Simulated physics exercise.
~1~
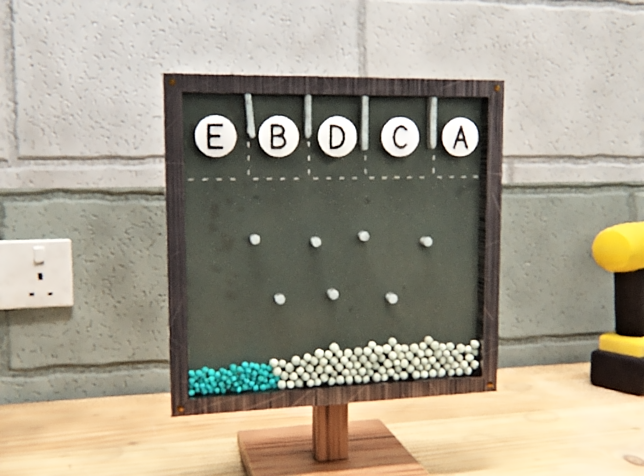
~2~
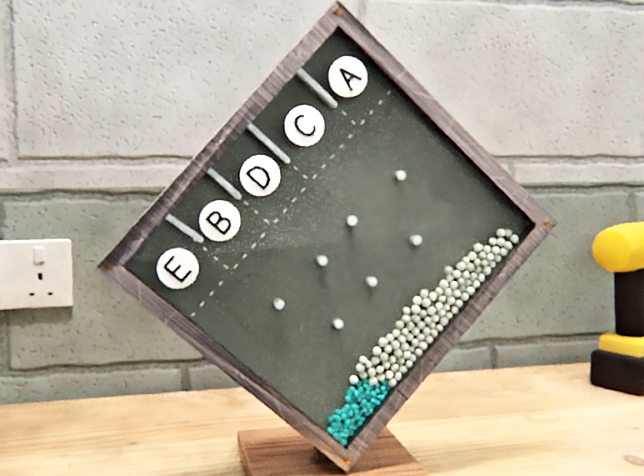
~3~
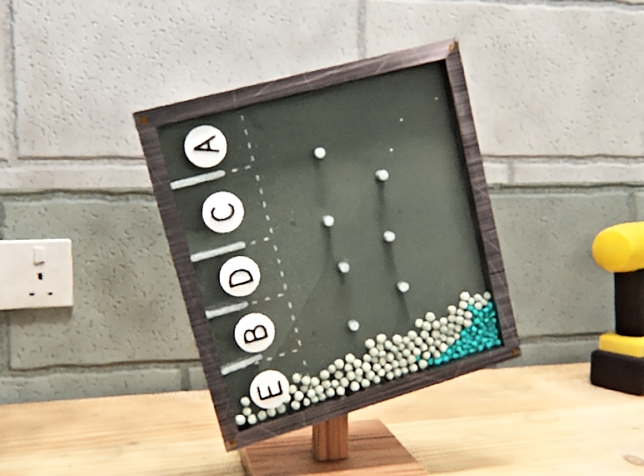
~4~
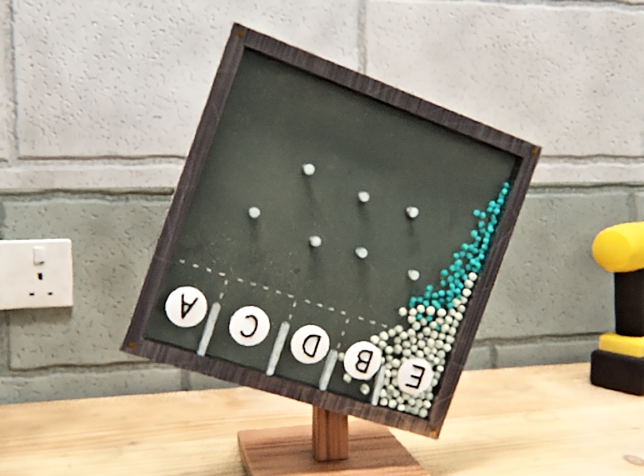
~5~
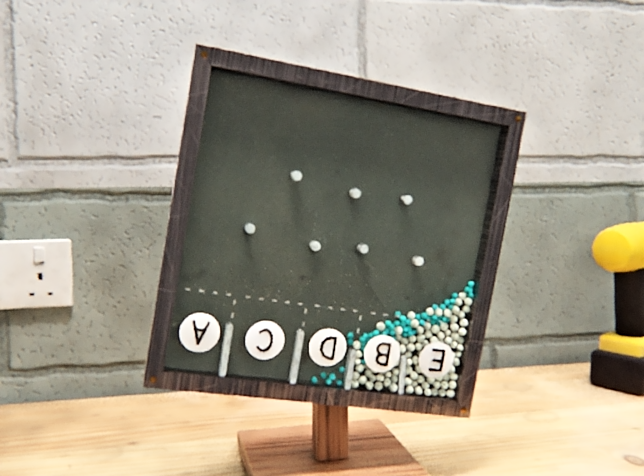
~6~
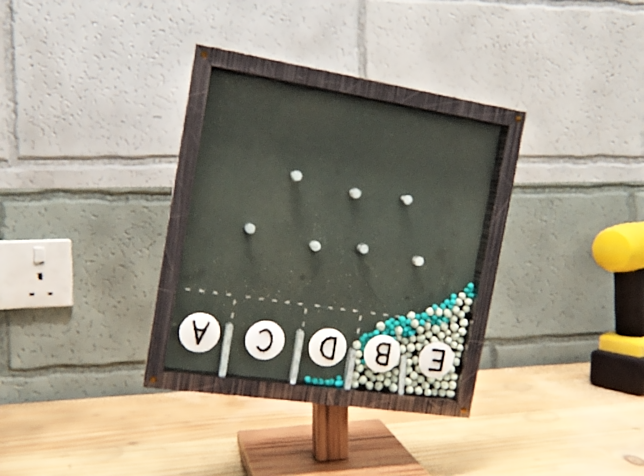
Square case of white and turquoise beads turning anticlockwise until nearly upside down, beads sliding and settling mostly in pockets B and E.
